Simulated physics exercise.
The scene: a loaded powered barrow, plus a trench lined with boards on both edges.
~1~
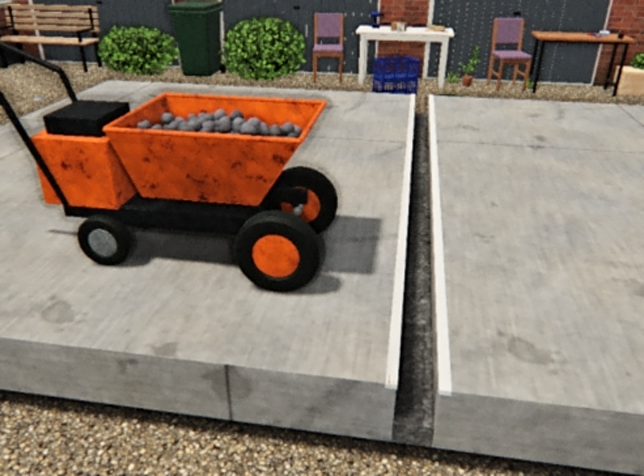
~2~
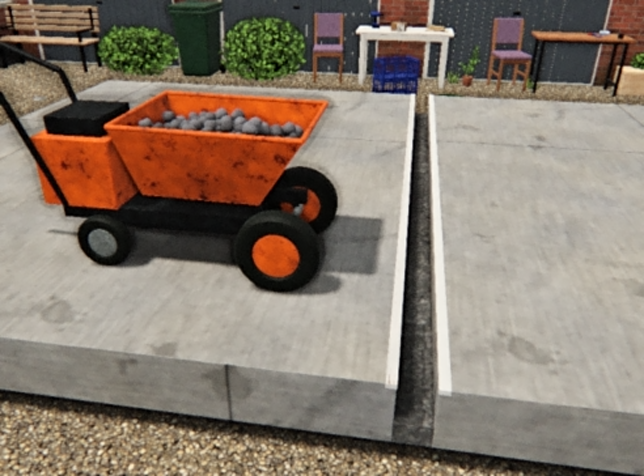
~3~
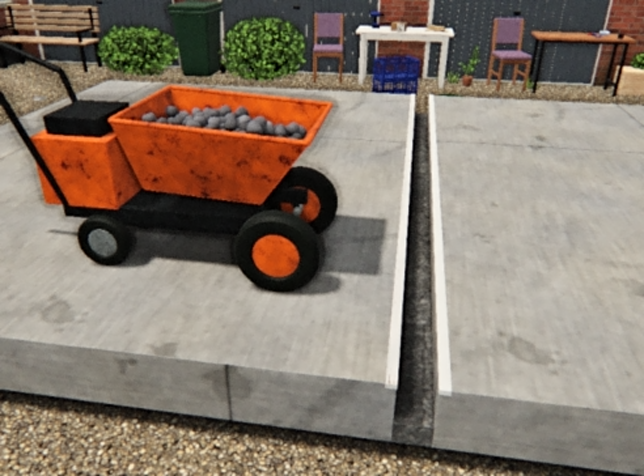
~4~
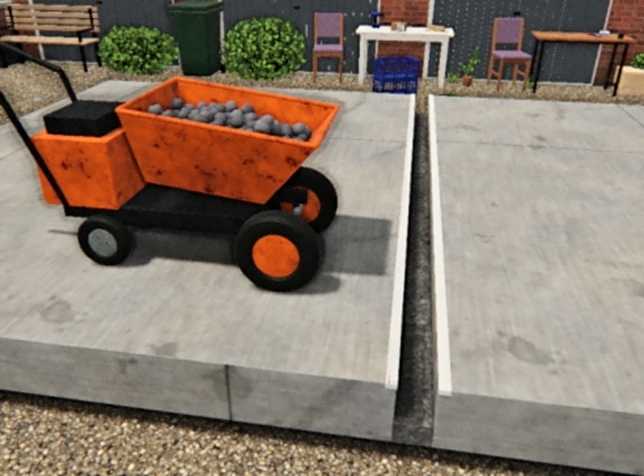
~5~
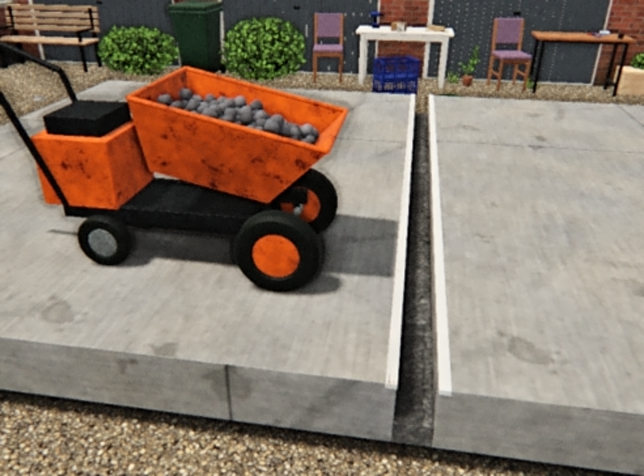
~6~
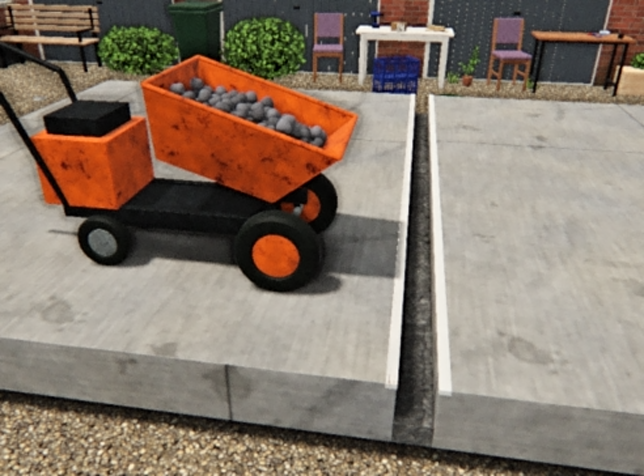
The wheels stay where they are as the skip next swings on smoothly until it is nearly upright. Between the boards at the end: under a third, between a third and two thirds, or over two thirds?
I predict a trench share from a third through two thirds.
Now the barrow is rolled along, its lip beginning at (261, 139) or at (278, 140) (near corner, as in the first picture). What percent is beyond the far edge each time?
First spot 20 per cent, second spot 30 per cent.
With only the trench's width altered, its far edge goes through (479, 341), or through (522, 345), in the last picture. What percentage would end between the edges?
90 %, then 100 %.
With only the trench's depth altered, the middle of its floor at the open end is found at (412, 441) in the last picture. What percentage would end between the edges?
Estimate: Approx. 50 in a hundred.
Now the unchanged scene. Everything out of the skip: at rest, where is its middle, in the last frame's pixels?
Somewhere close to (431, 268) in the last picture.
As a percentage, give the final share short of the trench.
Roughly 5 percent.
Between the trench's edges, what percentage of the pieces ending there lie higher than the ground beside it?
I'd put it near 25 in a hundred.
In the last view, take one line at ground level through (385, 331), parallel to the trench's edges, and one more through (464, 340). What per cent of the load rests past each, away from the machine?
About 100 % and 40 %.
Shortly afterwards, skip tipped steeply; the whole lot in the skip.
Next, skip tipped right over; the bulk in the skip; a little in or heaped over the trench; a little beyond it; only a few falling.
Some moments later, skip tipped right over; near a quarter in the skip; only a few short of the trench; near a third in or heaped over the trench; near half beyond it.
In the end, skip tipped right over; only a few in the skip; a little short of the trench; near half in or heaped over the trench; near half beyond it.
